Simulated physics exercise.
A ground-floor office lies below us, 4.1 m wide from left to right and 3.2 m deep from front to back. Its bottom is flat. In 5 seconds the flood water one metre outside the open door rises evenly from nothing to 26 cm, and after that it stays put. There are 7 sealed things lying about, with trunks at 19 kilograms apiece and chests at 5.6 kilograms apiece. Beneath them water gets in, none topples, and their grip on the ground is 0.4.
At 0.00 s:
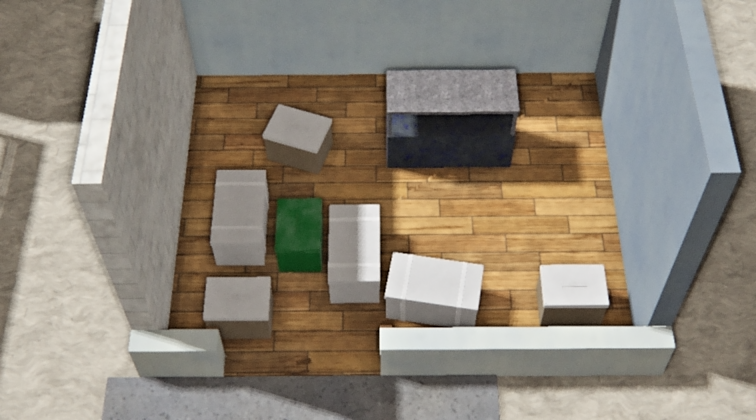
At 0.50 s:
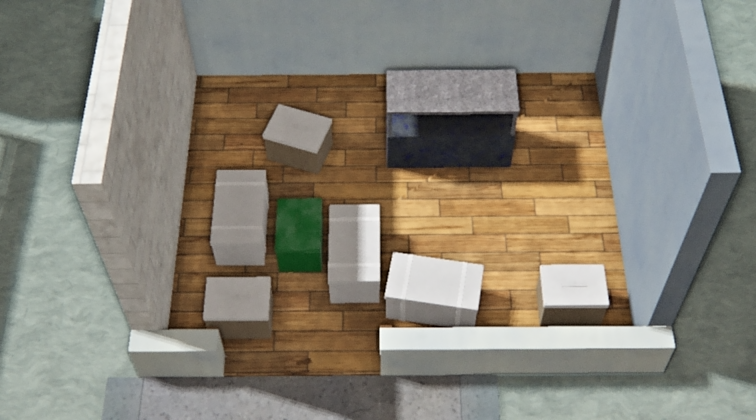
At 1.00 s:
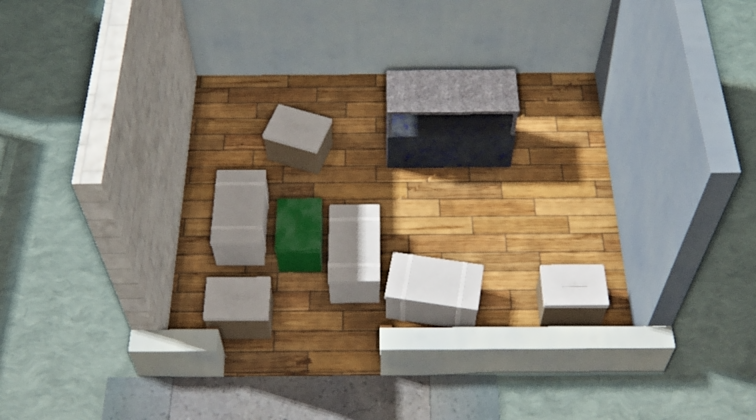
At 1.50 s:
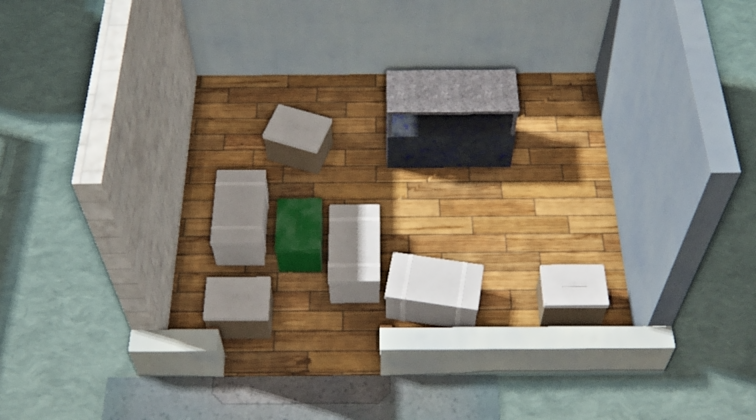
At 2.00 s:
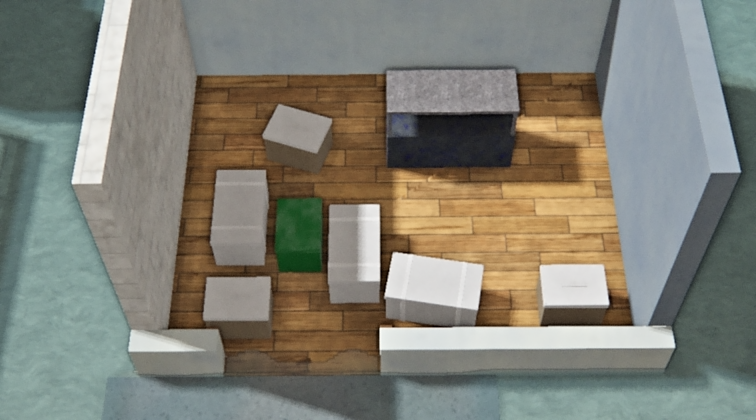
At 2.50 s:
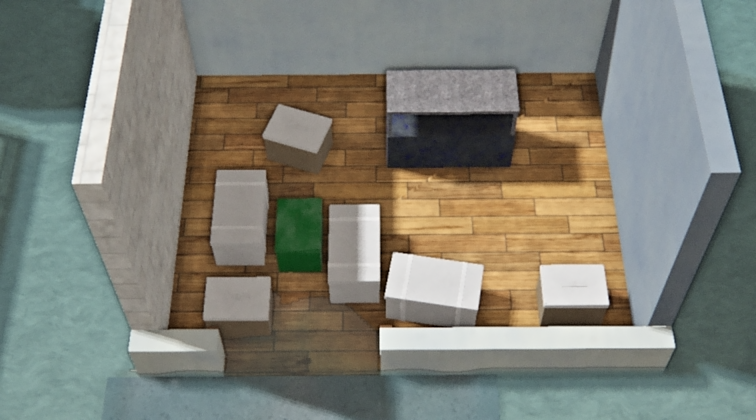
Water spread over the ground around a small office and crept in through the gap in its front wall, while the green chest and the pale boxes on the wooden floor stayed put.
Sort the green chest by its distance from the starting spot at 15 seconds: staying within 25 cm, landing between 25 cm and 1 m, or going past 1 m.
The green chest goes past 1 m.
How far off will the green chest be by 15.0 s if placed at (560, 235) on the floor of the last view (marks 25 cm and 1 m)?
In that run it wanders far off.
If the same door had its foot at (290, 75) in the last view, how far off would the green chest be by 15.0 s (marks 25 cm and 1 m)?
Green chest: Long trip.
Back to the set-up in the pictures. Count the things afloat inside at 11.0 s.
At that point I count 7.
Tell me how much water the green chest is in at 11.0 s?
Around 18 cm.
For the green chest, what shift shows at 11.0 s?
By that time, close to 200 cm.
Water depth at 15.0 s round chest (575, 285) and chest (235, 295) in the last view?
First about 13 cm, second about 23 cm.
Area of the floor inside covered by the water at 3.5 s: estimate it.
I'd estimate close to 2.0 m2.
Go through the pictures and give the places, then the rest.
The first picture shows the green chest at (299, 224) rests on the ground; water covers 0.0 m2; 0 of 7 have shifted.
The second picture shows the green chest at (299, 224), on the bottom; 0.0 m2 under water; 0 of 7 have shifted.
The third picture shows the green chest at (299, 224), on the bottom; water covers 0.0 m2; 0 of 7 have shifted.
The fourth picture shows the green chest at (299, 224), on the bottom; water covers 0.0 m2; 0 of 7 have shifted.
The fifth picture shows the green chest at (299, 224) rests on the ground; 0.0 m2 under water; 0 of 7 have shifted.
The sixth picture shows the green chest at (299, 224) rests on the ground; water covers 0.5 m2; 0 of 7 have shifted.
After 3.5 s the green chest is near (288, 190), 0.4 m from its start, aground; 0 afloat.
After 6.8 s the green chest is near (285, 93), 1.4 m from its start, afloat; 4 afloat.
After 11.0 s the green chest is near (388, 73), 1.8 m from its start, afloat; 7 afloat.
After 15.0 s the green chest is near (540, 145), 2.3 m from its start, afloat; 7 afloat.
